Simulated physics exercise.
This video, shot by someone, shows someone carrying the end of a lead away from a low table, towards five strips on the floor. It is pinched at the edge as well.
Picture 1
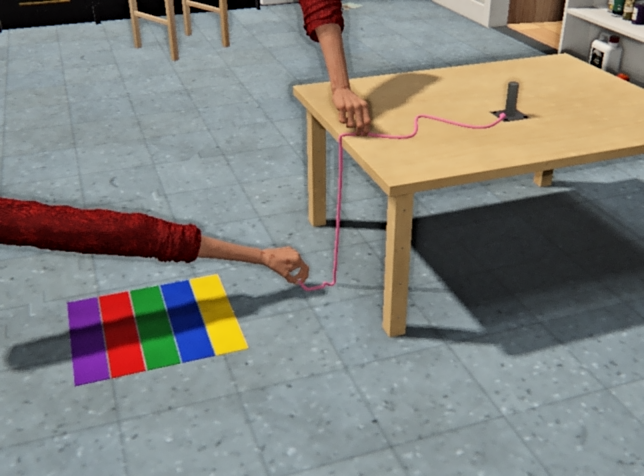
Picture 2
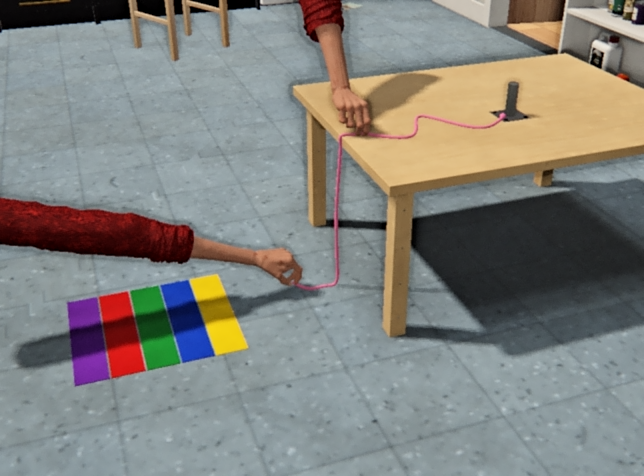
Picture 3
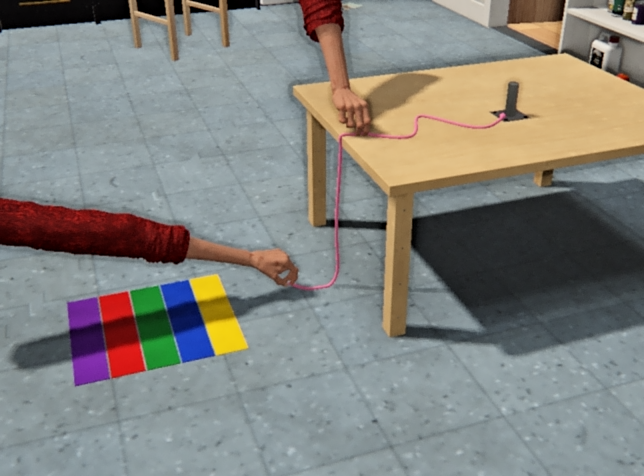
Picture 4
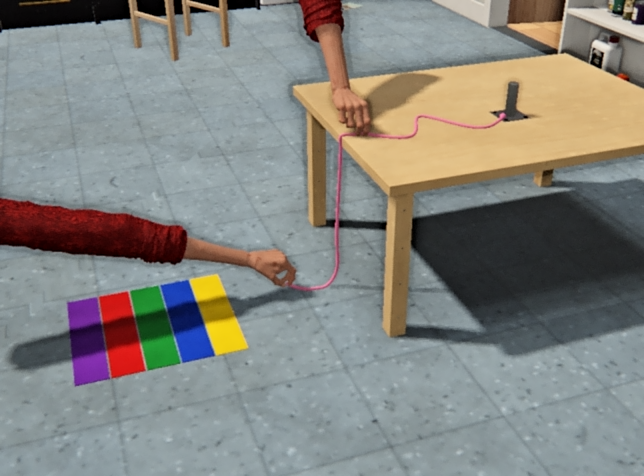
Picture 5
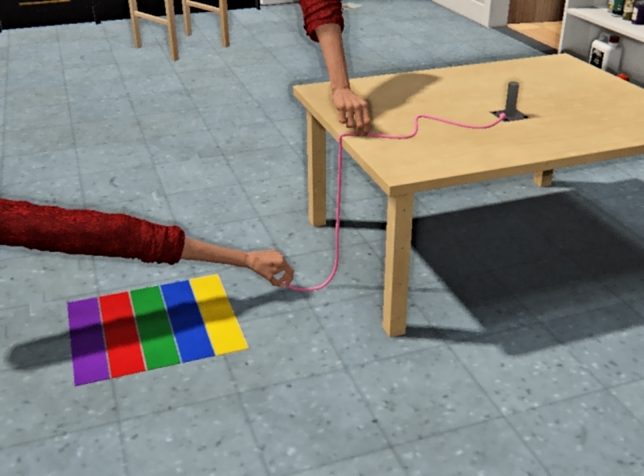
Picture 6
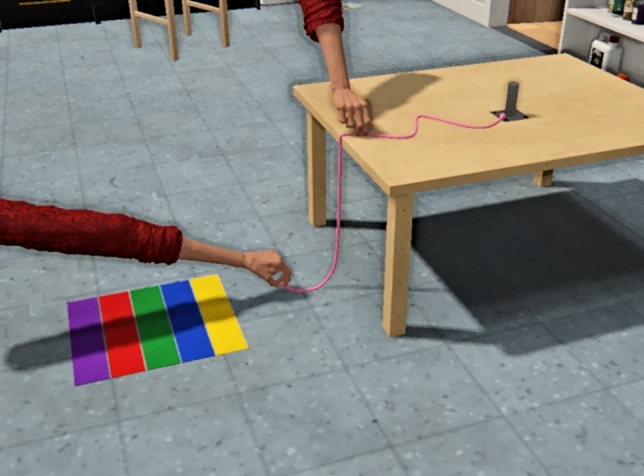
Red-sleeved hand inching a pink cord slightly left above coloured floor strips while another hand pins it at the table edge.
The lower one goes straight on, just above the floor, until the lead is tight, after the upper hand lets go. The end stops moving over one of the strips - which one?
The red strip.
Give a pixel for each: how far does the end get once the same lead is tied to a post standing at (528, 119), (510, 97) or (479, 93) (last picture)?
The first try gives about (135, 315), the second about (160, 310) and the third about (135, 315).
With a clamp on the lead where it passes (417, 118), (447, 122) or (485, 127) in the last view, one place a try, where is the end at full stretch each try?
Roughly (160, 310), (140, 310) and (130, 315).
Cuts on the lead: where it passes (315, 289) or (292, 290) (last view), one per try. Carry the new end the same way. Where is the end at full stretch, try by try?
(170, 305) and (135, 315).
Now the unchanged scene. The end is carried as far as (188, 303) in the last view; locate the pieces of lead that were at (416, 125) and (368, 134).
At (377, 130), then (334, 173).
Soon after, end near (188, 303); over blue.
After that, end near (144, 311); over green.
At the stop, end near (118, 317); over red. Over red.
